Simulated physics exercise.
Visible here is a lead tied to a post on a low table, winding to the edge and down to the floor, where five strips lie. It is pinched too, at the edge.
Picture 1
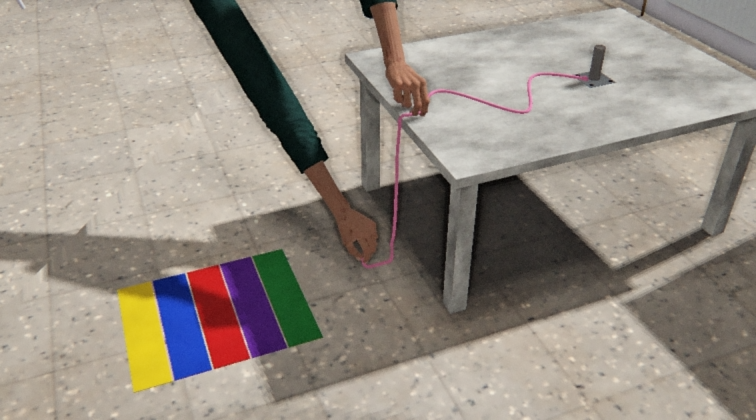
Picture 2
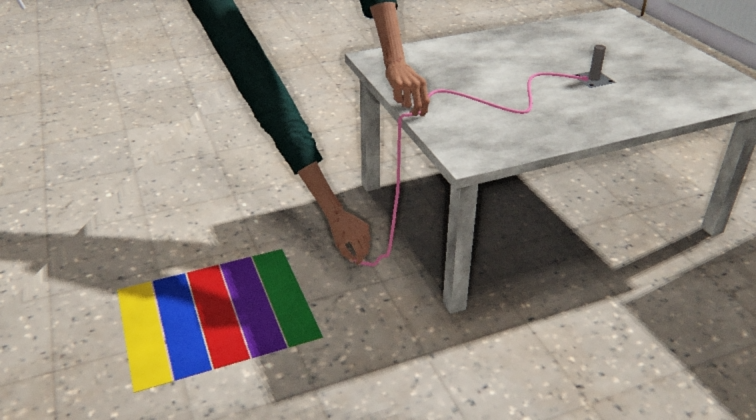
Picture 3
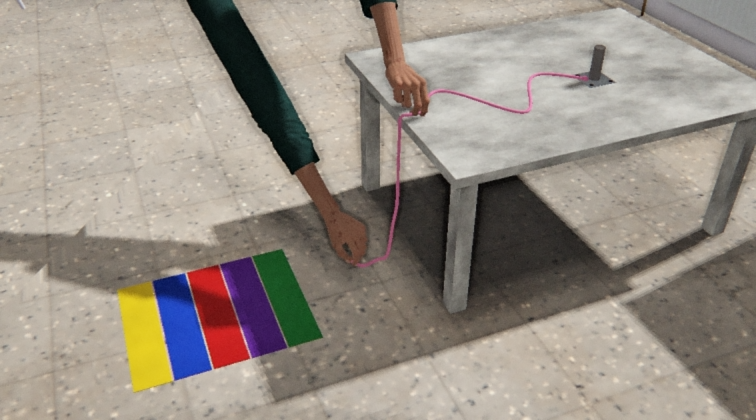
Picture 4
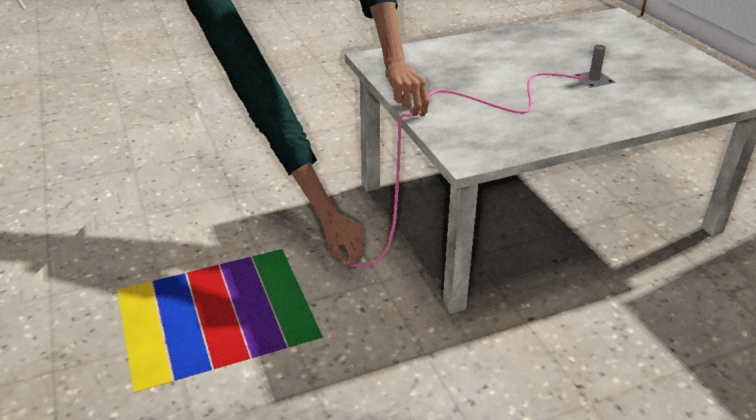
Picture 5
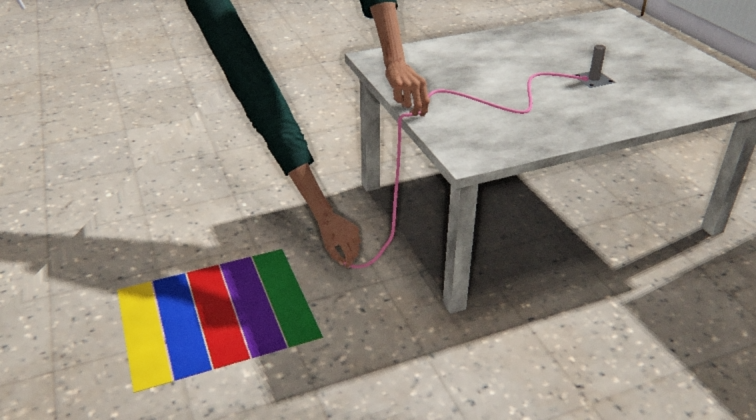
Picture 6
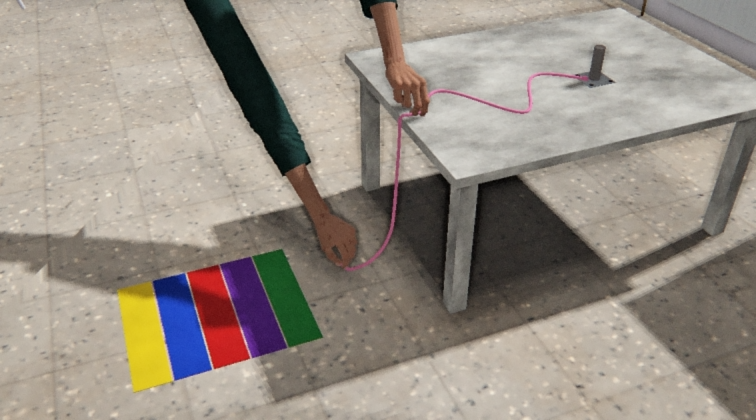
A hand pinches a pink cord at the table's edge while another slowly draws its end left.
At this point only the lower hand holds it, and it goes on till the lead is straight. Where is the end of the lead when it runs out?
Above the yellow strip.
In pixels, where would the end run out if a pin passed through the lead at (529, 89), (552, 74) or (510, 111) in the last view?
Going through the three tries, you get (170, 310), (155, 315) and (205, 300).
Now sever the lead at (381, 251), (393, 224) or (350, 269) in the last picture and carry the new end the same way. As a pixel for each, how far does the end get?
Close to (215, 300) first, close to (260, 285) next, and close to (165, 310) last.
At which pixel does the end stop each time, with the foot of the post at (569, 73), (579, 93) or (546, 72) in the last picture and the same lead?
You'd find it around (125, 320), then (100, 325), and finally (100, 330).
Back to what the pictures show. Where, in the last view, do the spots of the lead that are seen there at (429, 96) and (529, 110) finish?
Point one: (368, 144); point two: (474, 103).
Soon after, end near (199, 302); over red.
After that, end near (163, 311); over blue.
At the stop, end near (142, 316); over yellow. The yellow one.
